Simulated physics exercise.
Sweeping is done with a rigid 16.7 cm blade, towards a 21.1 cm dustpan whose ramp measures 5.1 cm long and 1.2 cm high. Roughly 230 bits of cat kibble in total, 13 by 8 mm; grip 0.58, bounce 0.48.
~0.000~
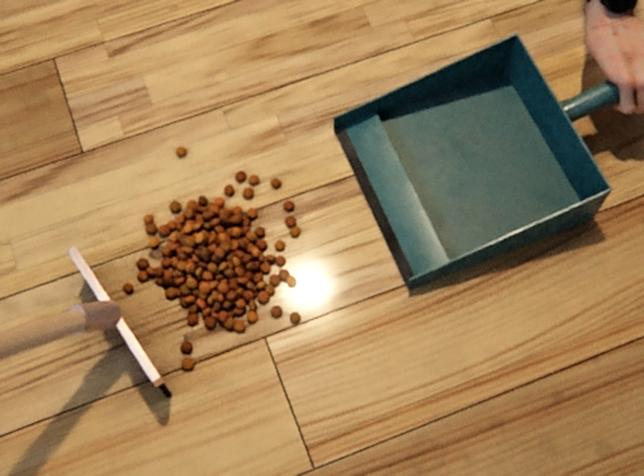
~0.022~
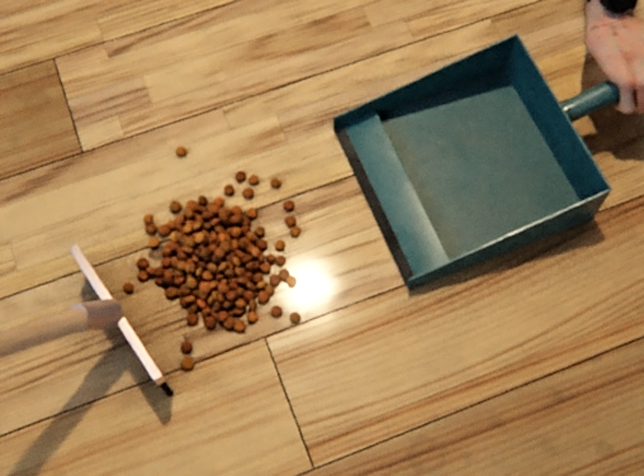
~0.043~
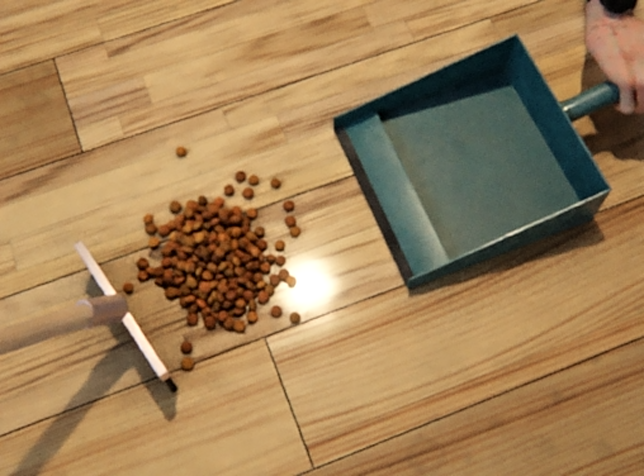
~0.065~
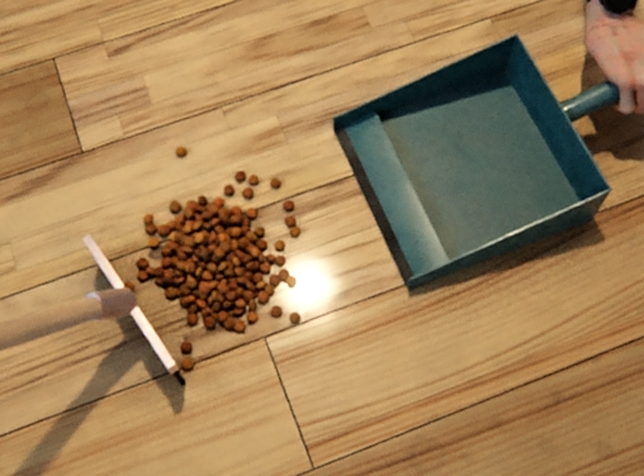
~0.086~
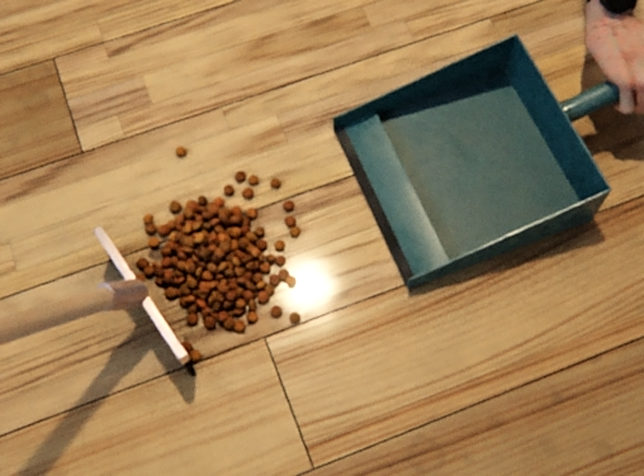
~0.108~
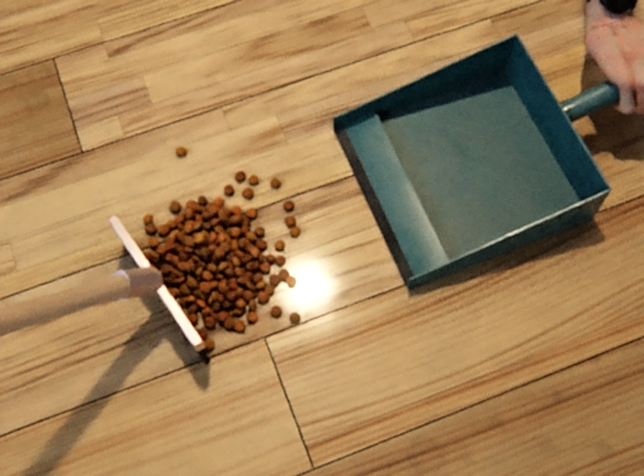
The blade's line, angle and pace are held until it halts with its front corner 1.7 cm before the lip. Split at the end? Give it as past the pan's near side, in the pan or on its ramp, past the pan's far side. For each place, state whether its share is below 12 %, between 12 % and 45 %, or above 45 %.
Near side: A small amount; pan: A fair amount; far side: A fair amount.
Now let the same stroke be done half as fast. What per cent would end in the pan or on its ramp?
Then around 25 per cent.
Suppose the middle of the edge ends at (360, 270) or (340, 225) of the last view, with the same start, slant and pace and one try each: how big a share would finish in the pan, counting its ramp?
Roughly 20 % and 35 %.
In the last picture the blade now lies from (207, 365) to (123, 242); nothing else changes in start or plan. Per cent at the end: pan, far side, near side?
Pan 25 % / far 5 % / near 5 %.
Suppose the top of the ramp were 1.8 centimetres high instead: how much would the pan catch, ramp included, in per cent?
That would give something like 30 per cent.
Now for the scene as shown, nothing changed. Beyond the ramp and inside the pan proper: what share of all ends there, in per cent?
It comes to some 10 per cent.
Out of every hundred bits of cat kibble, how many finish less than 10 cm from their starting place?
About 5 percent.
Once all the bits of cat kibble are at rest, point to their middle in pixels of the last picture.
Roughly (343, 149).
After 0.24 s, middle of the blade 13 cm from the lip; 0 % over the lip, far side 5 %, near side 0 %.
Then, at 0.33 s, middle of the blade 6 cm from the lip; 0 % over the lip, far side 20 %, near side 0 %.
After 0.56 s, middle of the blade 4 cm from the lip; 35 % over the lip, far side 30 %, near side 0 %.
In the end, at 1.1 s, near side 0 %, pan 35 %, far side 30 %, in front of the lip or behind the blade 35 %.
